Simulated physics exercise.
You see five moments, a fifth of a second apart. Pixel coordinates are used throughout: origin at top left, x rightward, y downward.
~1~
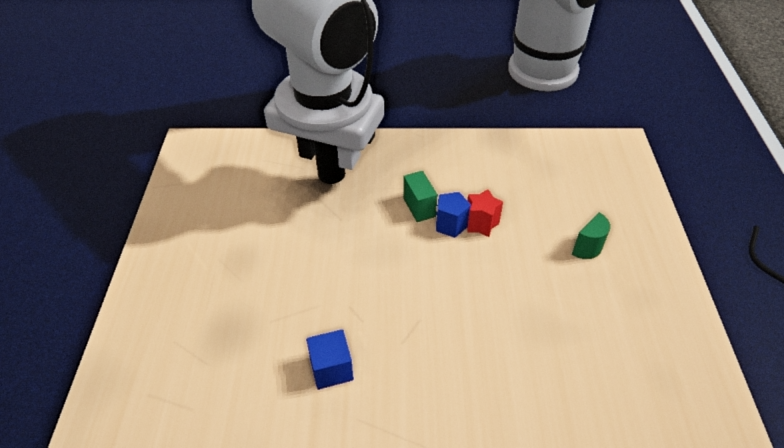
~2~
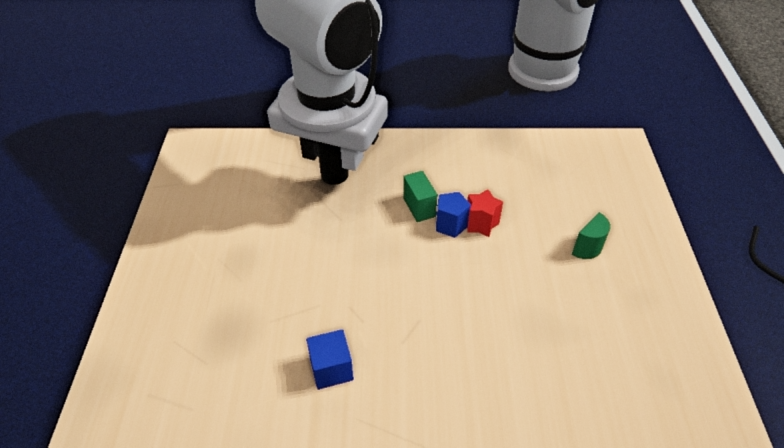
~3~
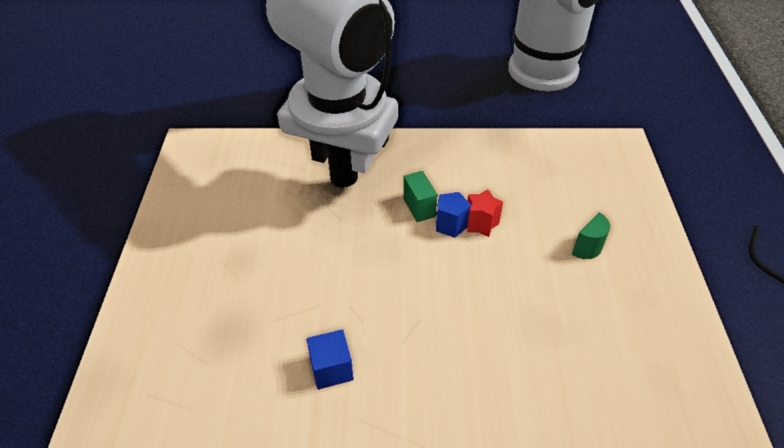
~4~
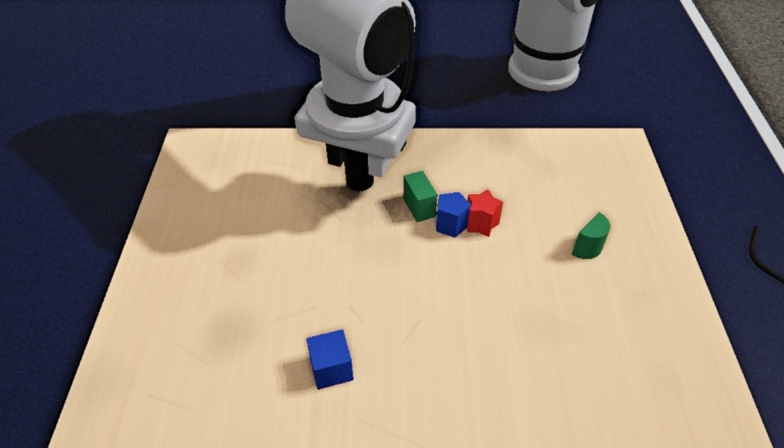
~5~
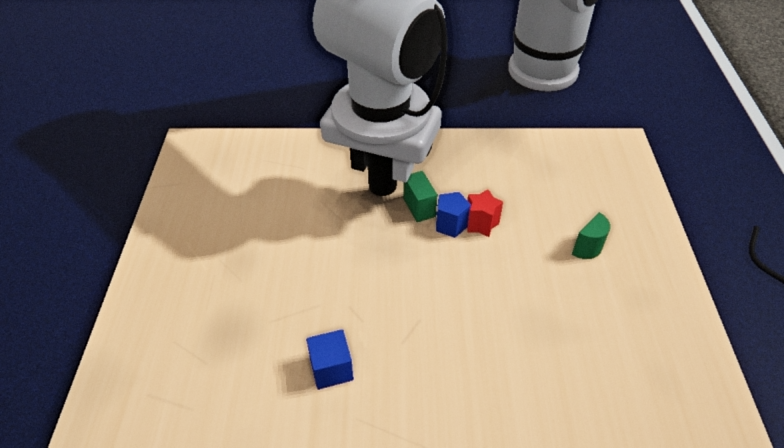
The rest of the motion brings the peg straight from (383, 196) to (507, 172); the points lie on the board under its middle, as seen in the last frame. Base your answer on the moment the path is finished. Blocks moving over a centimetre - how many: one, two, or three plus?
The answer is a single block.
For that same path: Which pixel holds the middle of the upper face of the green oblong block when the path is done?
Expect it around (439, 185).
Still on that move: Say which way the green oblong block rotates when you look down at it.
Looking down, my answer is that the green oblong block rotates clockwise.
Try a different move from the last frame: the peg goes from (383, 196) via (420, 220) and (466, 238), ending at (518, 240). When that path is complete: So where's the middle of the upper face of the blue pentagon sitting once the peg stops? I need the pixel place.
I predict (548, 206).
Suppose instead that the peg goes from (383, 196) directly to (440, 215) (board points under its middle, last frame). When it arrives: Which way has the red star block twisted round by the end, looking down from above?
Against the clock.
The first path, step by step. One third of the way, peg at (426, 179); green oblong block at (436, 185), turned 70° clockwise.
Two thirds of the way, peg at (470, 171); green oblong block at (439, 185), turned 85° clockwise.
At the end, peg at (509, 163); green oblong block at (439, 185), turned 85° clockwise; blue pentagon not moved.
